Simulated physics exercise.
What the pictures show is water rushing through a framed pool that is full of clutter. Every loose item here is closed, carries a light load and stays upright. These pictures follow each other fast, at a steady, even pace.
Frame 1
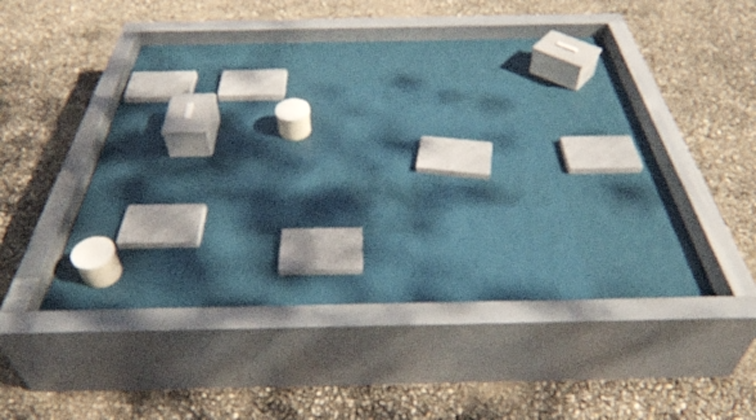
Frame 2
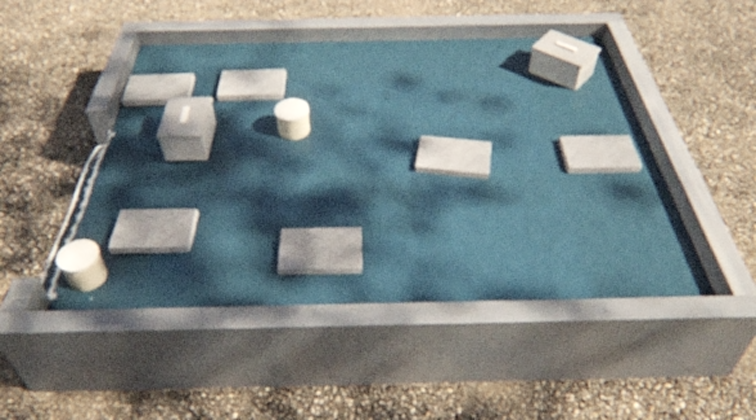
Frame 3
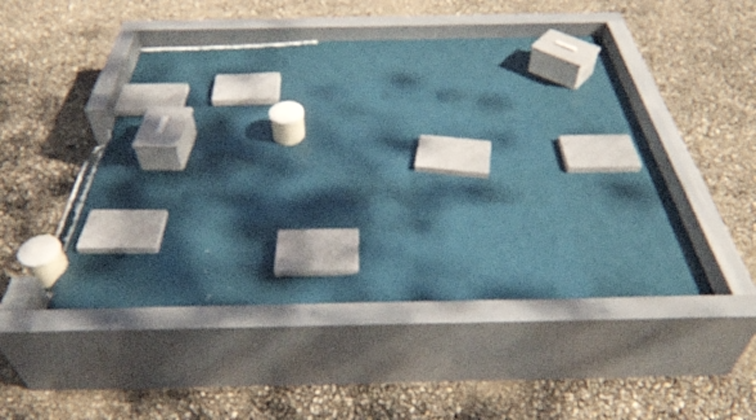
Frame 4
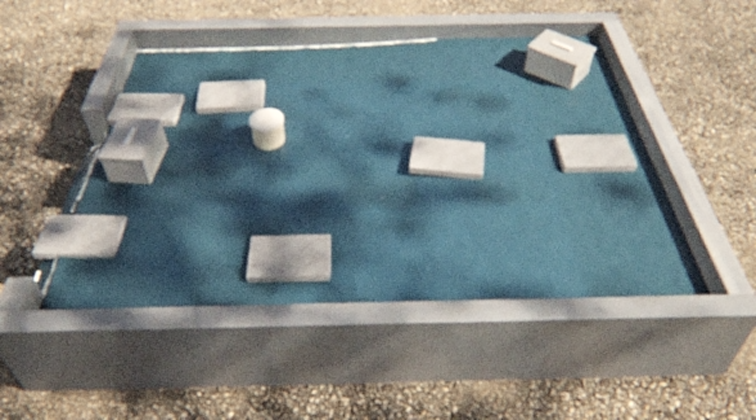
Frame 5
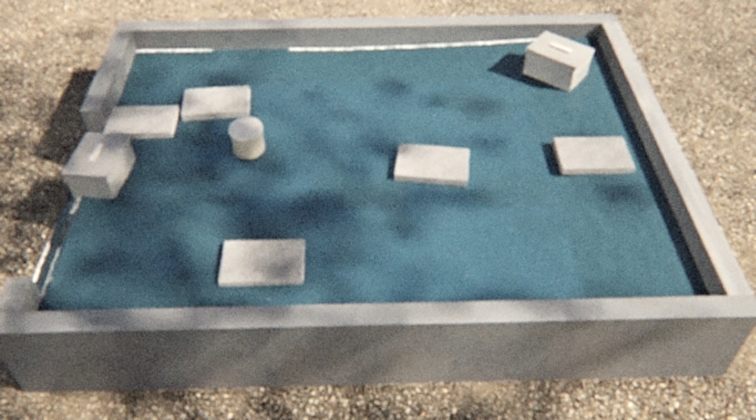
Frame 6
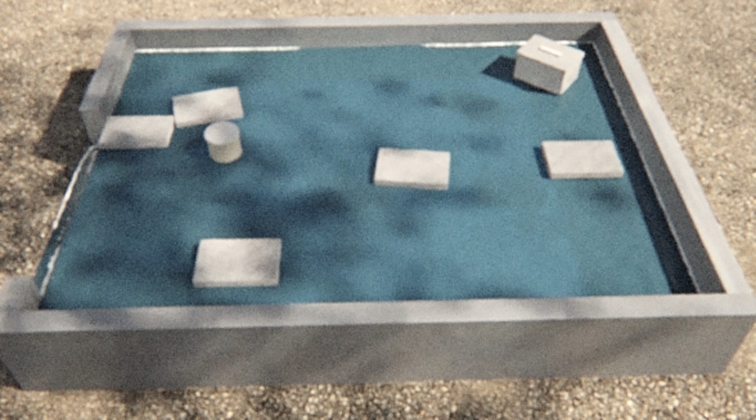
Framed pool of blue water opening on its left side, pale blocks and cylinders drifting left, some passing out through the gap.
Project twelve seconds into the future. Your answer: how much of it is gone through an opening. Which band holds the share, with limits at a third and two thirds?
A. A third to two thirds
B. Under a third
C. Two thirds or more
C.
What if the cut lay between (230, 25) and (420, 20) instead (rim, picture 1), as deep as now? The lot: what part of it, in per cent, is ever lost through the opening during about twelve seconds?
Roughly 60 in a hundred.
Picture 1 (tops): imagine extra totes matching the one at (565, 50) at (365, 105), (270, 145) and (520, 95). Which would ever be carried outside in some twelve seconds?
Exits, exits, remains.
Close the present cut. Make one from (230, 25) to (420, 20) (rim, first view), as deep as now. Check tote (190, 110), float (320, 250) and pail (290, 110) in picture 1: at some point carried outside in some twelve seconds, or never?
One by one, that's lost, not lost, lost.
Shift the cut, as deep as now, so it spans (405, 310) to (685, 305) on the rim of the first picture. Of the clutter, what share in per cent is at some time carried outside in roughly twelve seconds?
Roughly 30 %.
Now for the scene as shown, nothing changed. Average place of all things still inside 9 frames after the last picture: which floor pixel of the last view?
Centre of the remaining clutter: Around (403, 183).
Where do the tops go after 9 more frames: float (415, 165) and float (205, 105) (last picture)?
Estimated: (349, 185); (150, 160).
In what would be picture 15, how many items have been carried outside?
The count is 6.
A moment on, 3 of 10 are out; 7 afloat.
Next, 6 of 10 are out; 4 afloat.
Later, 7 of 10 are out; 3 afloat.
In the end, 7 of 10 are out; 3 afloat.
